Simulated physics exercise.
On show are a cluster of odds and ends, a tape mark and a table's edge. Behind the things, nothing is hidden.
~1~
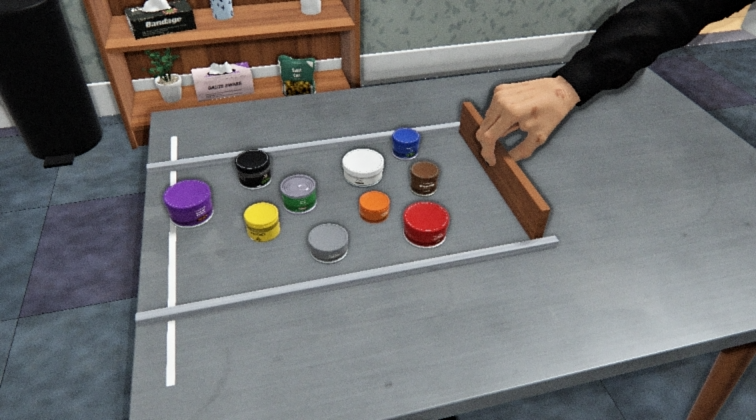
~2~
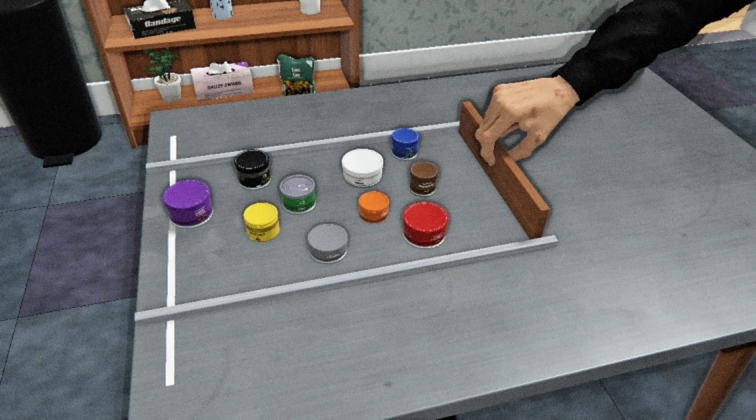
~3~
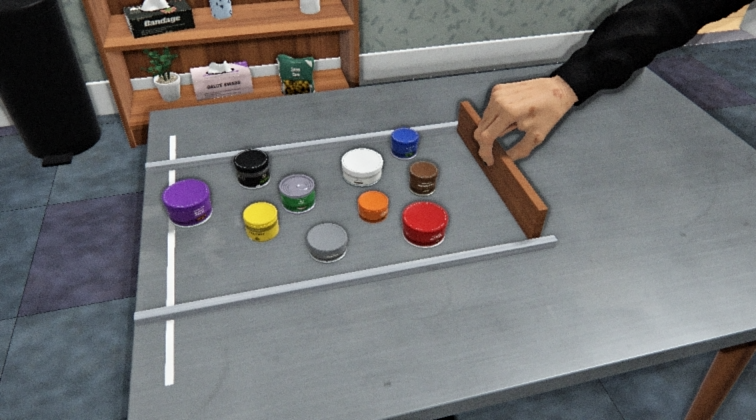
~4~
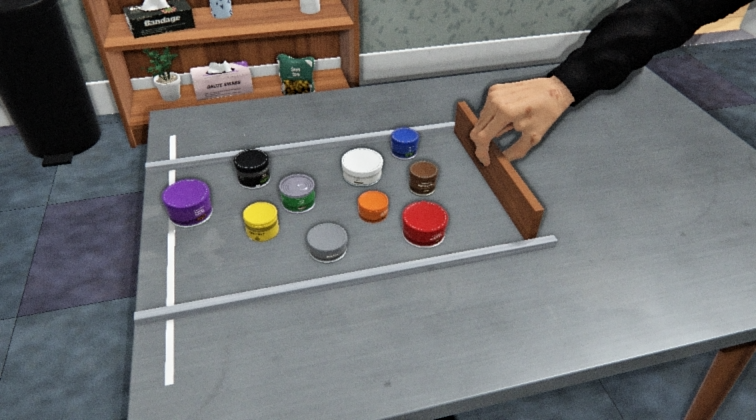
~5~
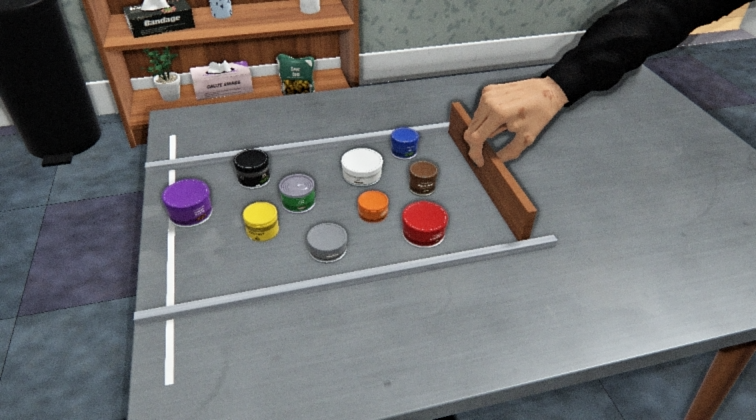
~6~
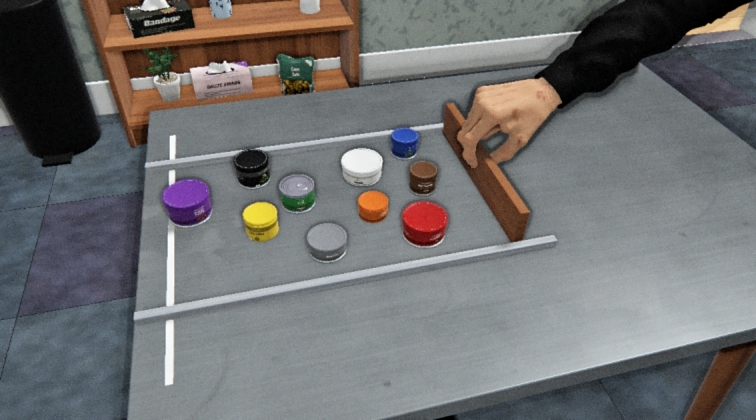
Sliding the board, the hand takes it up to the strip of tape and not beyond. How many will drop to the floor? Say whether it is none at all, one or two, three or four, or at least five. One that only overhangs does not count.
The table is going to lose at least five pieces.
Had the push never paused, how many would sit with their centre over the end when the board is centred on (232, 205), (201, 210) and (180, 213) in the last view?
0; 2; 5.
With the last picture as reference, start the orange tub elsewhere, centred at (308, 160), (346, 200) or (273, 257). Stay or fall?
Try one it goes off the edge; try two it is not knocked off; try three it goes off the edge.
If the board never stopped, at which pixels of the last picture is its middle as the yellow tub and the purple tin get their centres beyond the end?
The middle is at (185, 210) when it's the yellow tub, and at (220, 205) when it's the purple tin.
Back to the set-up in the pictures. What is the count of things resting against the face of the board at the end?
That would be 5 of them.
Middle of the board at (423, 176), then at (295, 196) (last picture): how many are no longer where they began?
Note: First position 3; second position 9.
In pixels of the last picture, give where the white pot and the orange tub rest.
In the last picture the first middle sits at (148, 199) and the other at (153, 251).
Soon after, none off yet; purple tin at rest near (188, 204); black tin at rest near (253, 169); yellow tub at rest near (261, 222).
Then, none off yet; purple tin at rest near (188, 204); black tin moved about its own width near (223, 169); yellow tub moved about its own width near (233, 228).
At rest, the number that fall off is five or more; fallen, grey tin, green tin, yellow tub, black tin and purple tin.
